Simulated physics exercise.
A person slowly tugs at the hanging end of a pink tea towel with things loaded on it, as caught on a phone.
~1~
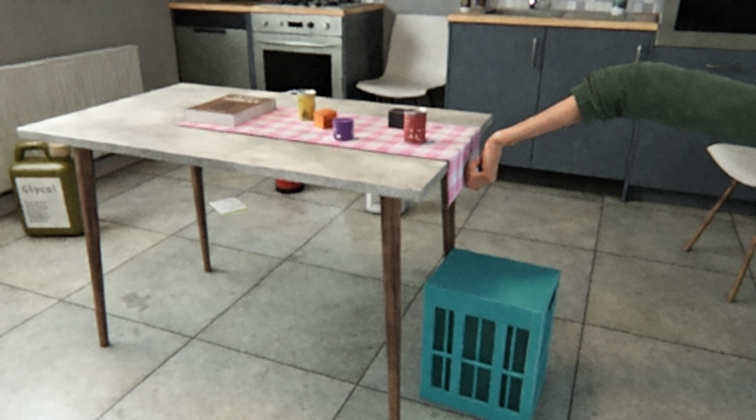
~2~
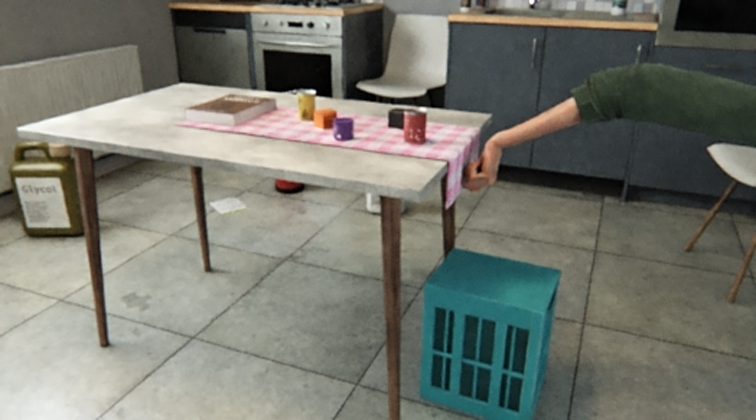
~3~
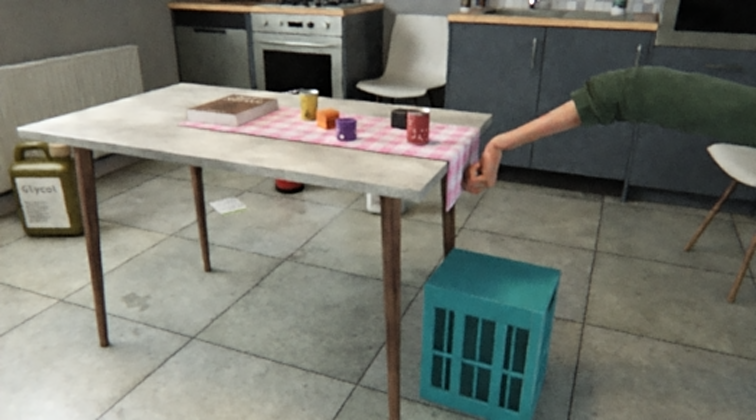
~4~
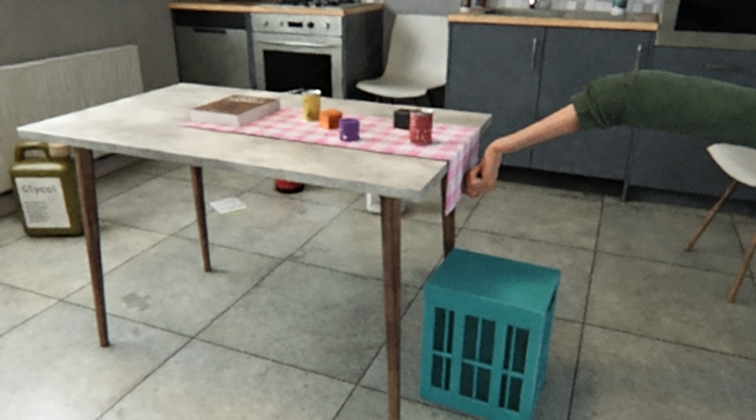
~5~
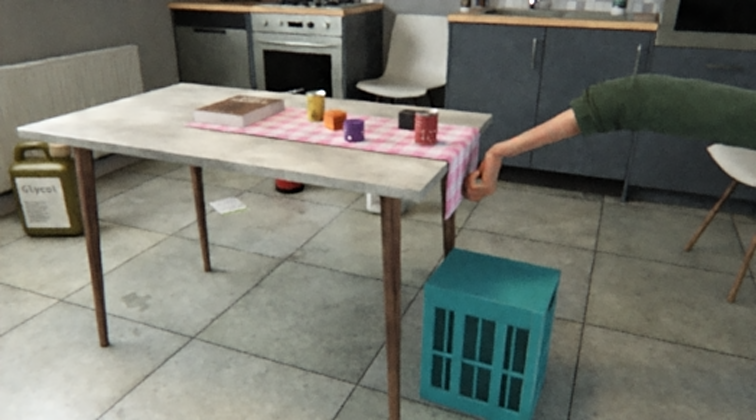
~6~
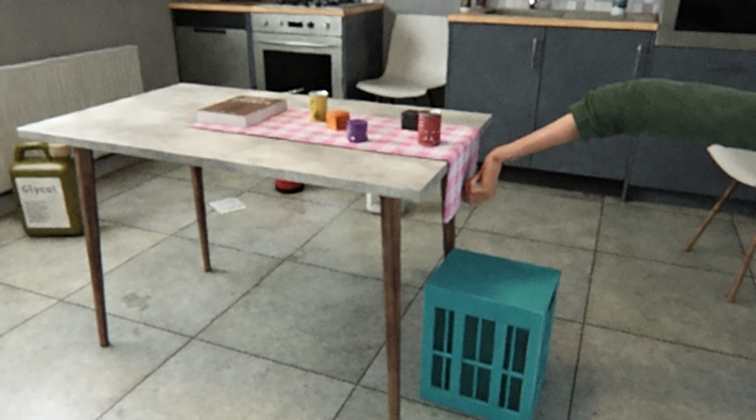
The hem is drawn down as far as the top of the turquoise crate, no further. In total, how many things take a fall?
Two in total.
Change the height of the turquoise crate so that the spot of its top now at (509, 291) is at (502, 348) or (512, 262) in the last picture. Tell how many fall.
The count would be 4 and then 1.
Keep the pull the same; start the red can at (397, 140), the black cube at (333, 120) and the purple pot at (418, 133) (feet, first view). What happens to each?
The red can falls, the black cube survives, the purple pot drops off.
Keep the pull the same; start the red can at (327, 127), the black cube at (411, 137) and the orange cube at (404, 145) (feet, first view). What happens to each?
Red can - stays aboard. Black cube - leaves the top. Orange cube - leaves the top.
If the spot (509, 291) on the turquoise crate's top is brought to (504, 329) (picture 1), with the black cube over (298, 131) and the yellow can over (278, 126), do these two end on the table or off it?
Result - the black cube stays put, and the yellow can stays put.
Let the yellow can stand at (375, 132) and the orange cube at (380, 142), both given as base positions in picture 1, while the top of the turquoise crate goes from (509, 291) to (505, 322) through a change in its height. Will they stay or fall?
Yellow can: Lost; orange cube: Lost.
Early on, hem near (461, 243); red can gone.
Midway, hem on the crate; red can and black cube gone.
Finally, hem on the crate; red can and black cube gone. It carries off two.
